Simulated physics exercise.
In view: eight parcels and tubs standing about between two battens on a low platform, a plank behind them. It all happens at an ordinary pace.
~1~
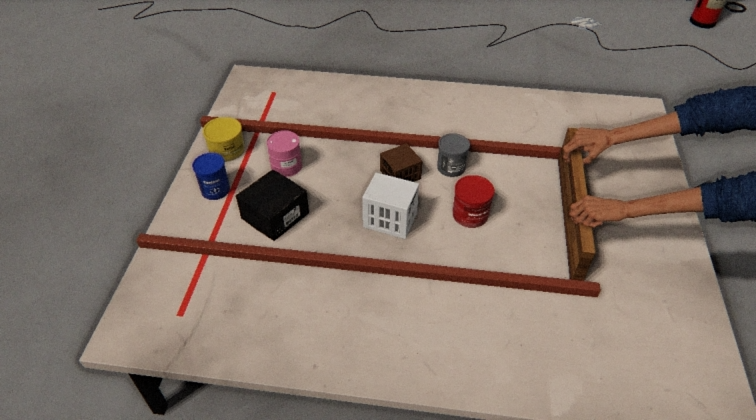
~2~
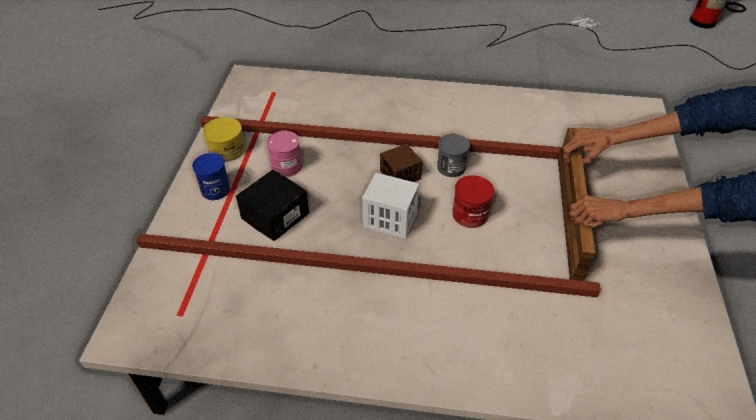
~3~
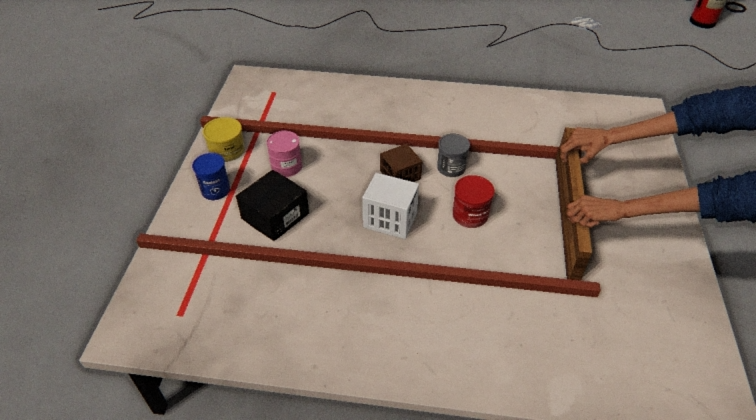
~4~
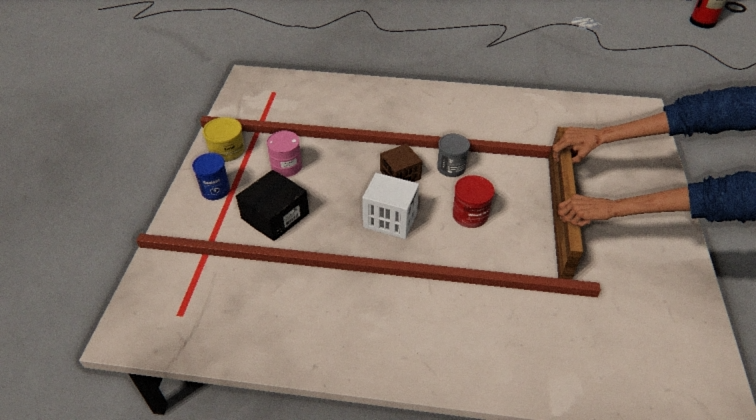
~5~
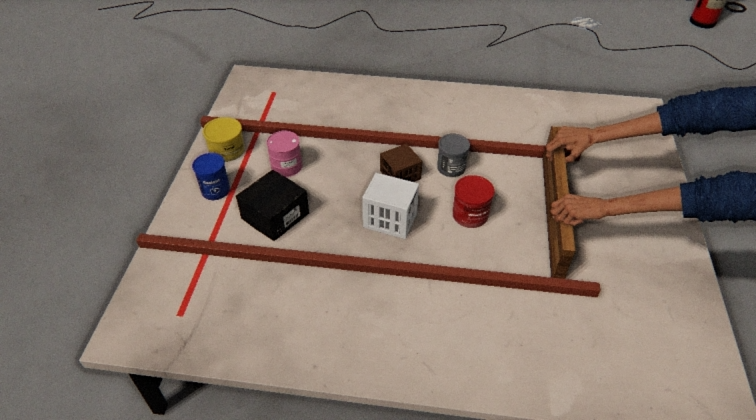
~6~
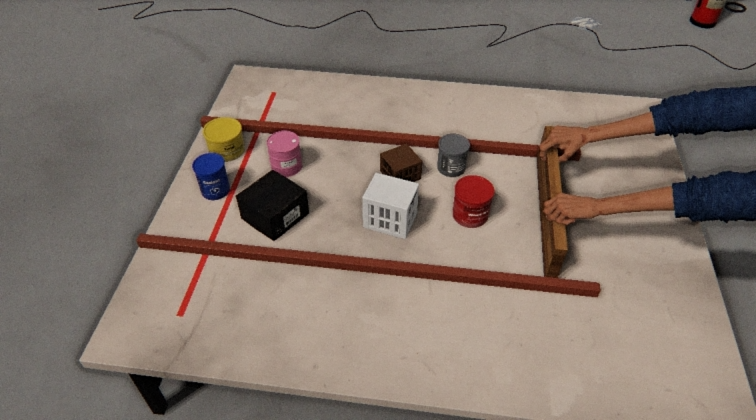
On a pale low platform between two reddish battens, eight tubs and parcels stand scattered, some near a red line at the left. Two hands grip a wooden plank at the right end, holding it almost still at first, then slide it slightly leftward along the battens, while the objects stay unmoved.
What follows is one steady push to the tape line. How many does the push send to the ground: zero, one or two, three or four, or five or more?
In the end the number that fall off is one or two.
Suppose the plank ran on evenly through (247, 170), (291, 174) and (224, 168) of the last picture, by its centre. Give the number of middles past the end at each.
Place by place, 2, 0 and 3.
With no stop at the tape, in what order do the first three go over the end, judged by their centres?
They are the blue pail, the yellow pail, the black parcel.
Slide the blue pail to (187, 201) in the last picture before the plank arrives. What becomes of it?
Then it is lost.
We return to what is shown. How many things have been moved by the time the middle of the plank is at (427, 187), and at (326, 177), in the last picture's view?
At the one place 4, at the other 6.
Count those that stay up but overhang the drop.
1 of them.
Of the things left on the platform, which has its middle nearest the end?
That is the black parcel.
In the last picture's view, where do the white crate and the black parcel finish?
First (196, 211), then (161, 193).
Soon after, none off yet; yellow pail at rest near (225, 140); blue pail at rest near (212, 177); pink canister at rest near (285, 154).
In the end, the number that fall off is one or two; gone, blue pail and yellow pail.
